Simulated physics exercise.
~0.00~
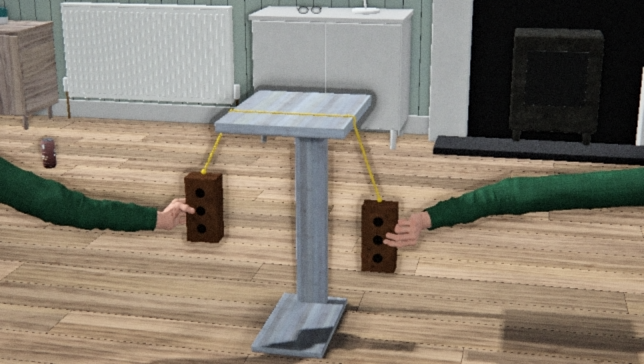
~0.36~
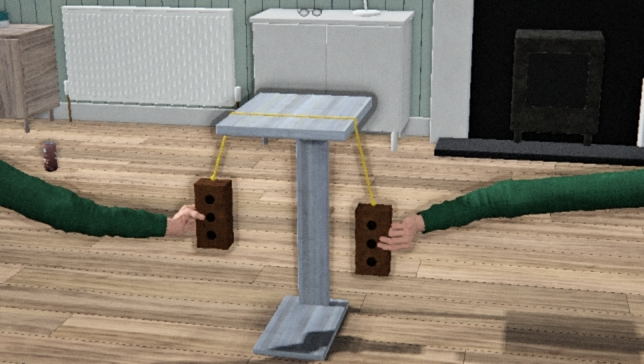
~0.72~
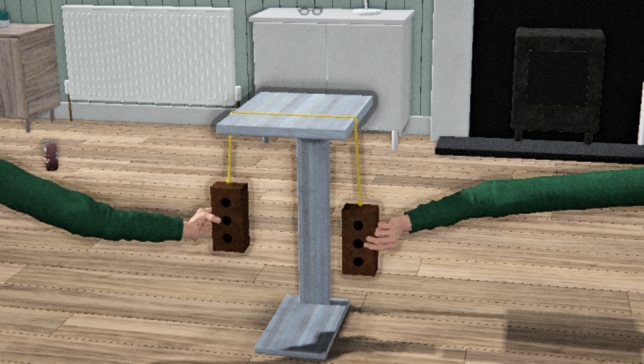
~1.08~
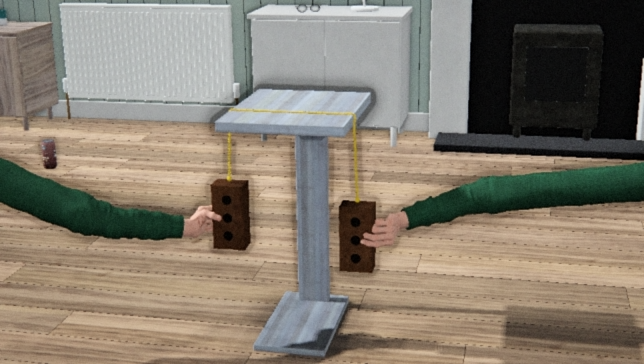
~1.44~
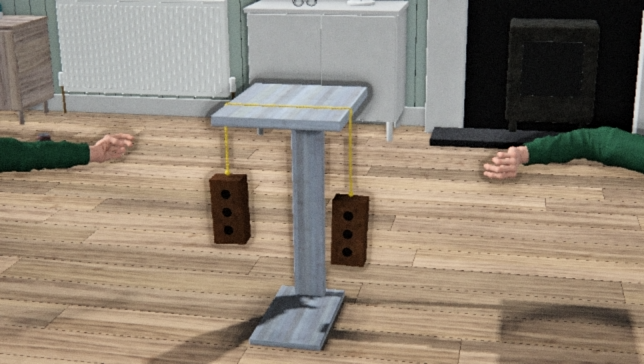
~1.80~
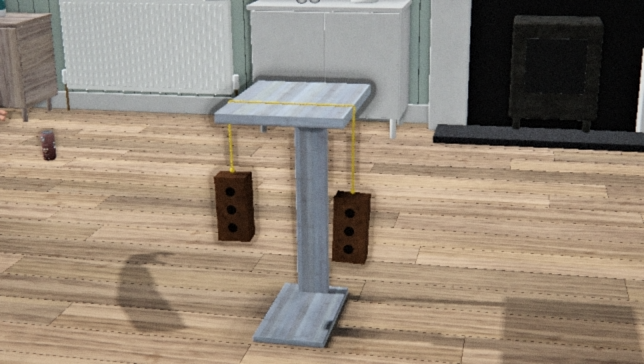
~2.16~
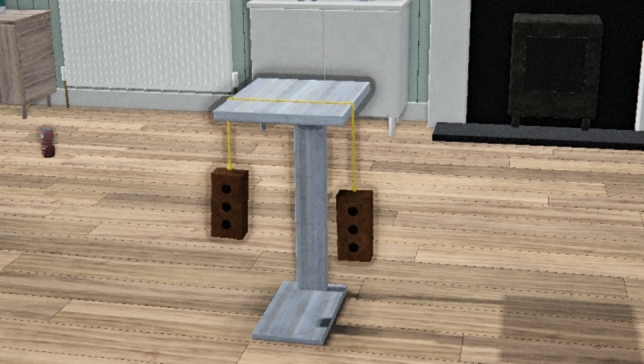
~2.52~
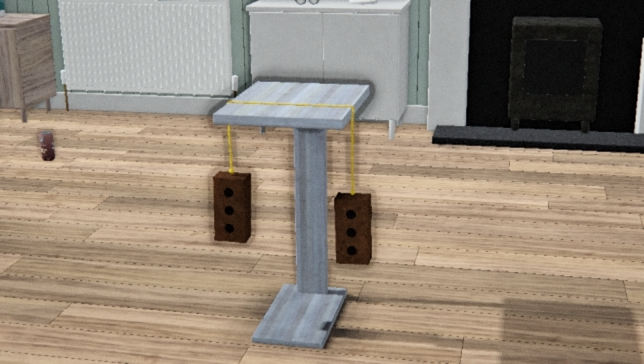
In a room with a pale wooden floor, seen from slightly above, a white radiator, a white cabinet and a dark fireplace stand behind a grey-blue pedestal table. A yellow string crosses its top, with a brown brick bearing dark holes hanging at each end, the right one a little lower. Two green-sleeved arms reach in from either side, holding the bricks outward, and bring them inward until the strings hang straight. The hands then let go and draw back out of view. The bricks stay hanging at about the same heights, swaying barely, and the string remains balanced across the table.
